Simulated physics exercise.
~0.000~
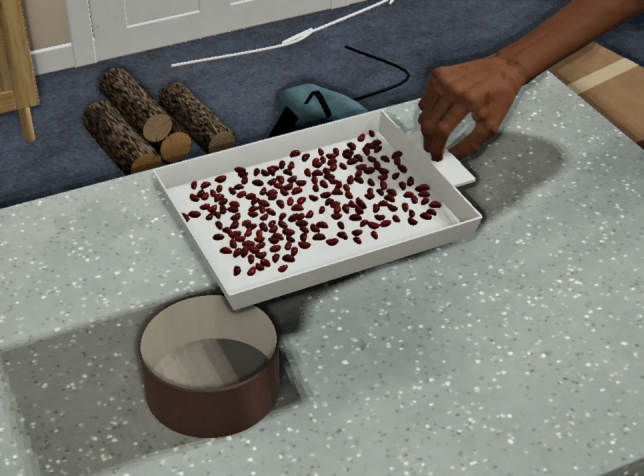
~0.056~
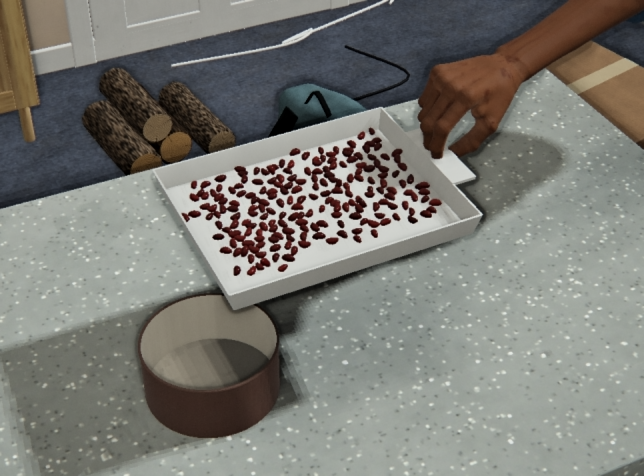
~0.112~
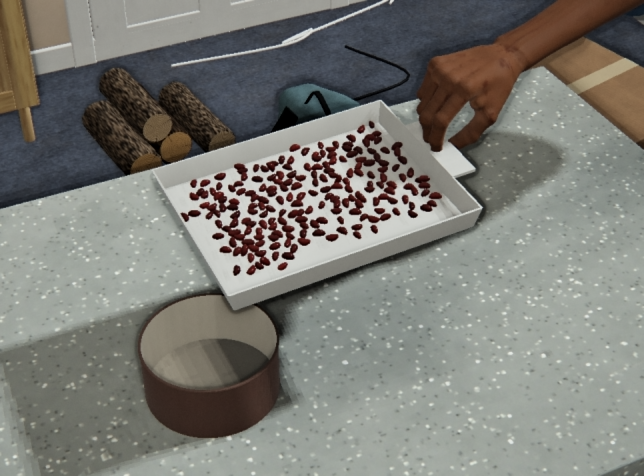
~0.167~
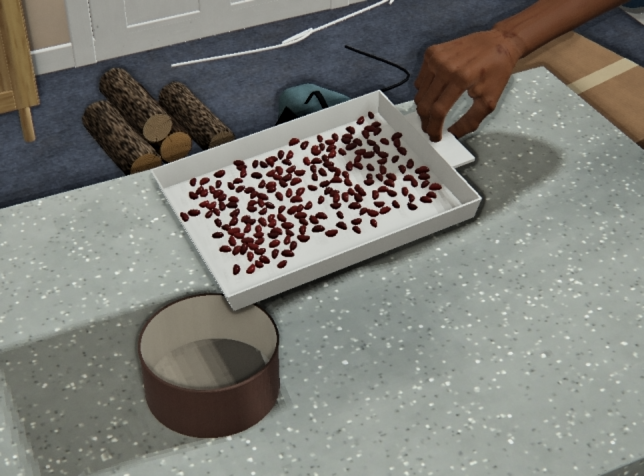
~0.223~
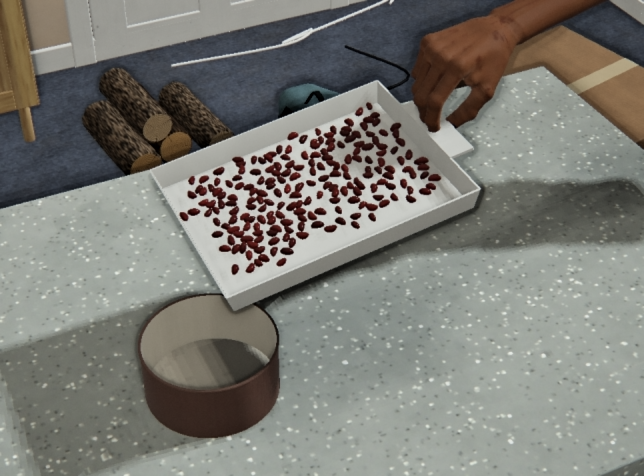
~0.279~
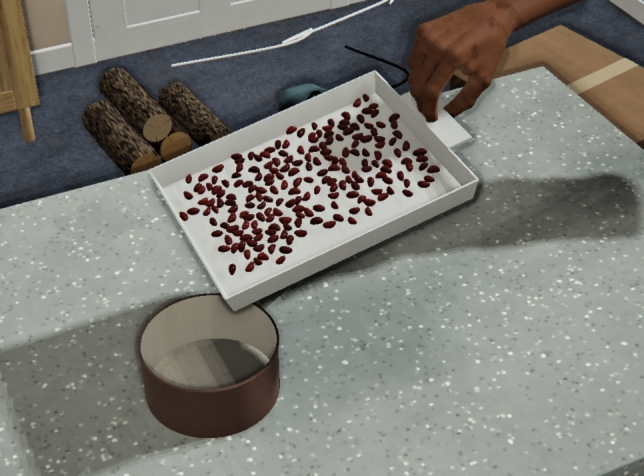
A pale speckled countertop is seen from above at an angle, with blue carpet, cut logs and a white door behind it. A white rimmed tray scattered with dark red beans is held by a hand at its right end, its near left corner over a round reddish-brown pot. The hand gradually tilts the tray toward that corner, raising the far side, while the camera stays still.
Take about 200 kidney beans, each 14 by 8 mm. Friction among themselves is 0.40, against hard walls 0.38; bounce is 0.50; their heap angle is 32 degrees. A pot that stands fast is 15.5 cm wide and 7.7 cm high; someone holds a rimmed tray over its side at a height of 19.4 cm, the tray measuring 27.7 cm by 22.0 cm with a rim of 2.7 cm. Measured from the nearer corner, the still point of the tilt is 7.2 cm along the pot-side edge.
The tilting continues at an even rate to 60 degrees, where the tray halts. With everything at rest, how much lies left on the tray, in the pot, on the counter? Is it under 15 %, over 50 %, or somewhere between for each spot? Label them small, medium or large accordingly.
Tray - large, pot - small, counter - small.
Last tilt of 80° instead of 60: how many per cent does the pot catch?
Roughly 25 percent.
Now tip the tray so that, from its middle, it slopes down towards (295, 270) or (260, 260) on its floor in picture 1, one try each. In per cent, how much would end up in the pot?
I'd put it at roughly 0 per cent for the first tilt and roughly 0 per cent for the second.
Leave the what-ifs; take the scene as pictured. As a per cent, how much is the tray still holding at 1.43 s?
About 95%.
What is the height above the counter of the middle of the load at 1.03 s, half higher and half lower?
Around 22 cm up.
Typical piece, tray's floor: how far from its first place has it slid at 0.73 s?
It has moved some 7 cm from its start.
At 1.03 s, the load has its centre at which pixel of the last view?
Roughly pixel (205, 222).
Then, at 0.73 s, tilt 35 degrees; the tray holds 100 %, the pot 0 %.
After 1.03 s, tilt 50 degrees; the tray holds 100 %, the pot 0 %.
After 1.43 s, tilt 60 degrees; the tray holds 95 %, the pot 0 %.
By 2.4 s all is still; tray 95 %, pot 0 %, counter 5 %.
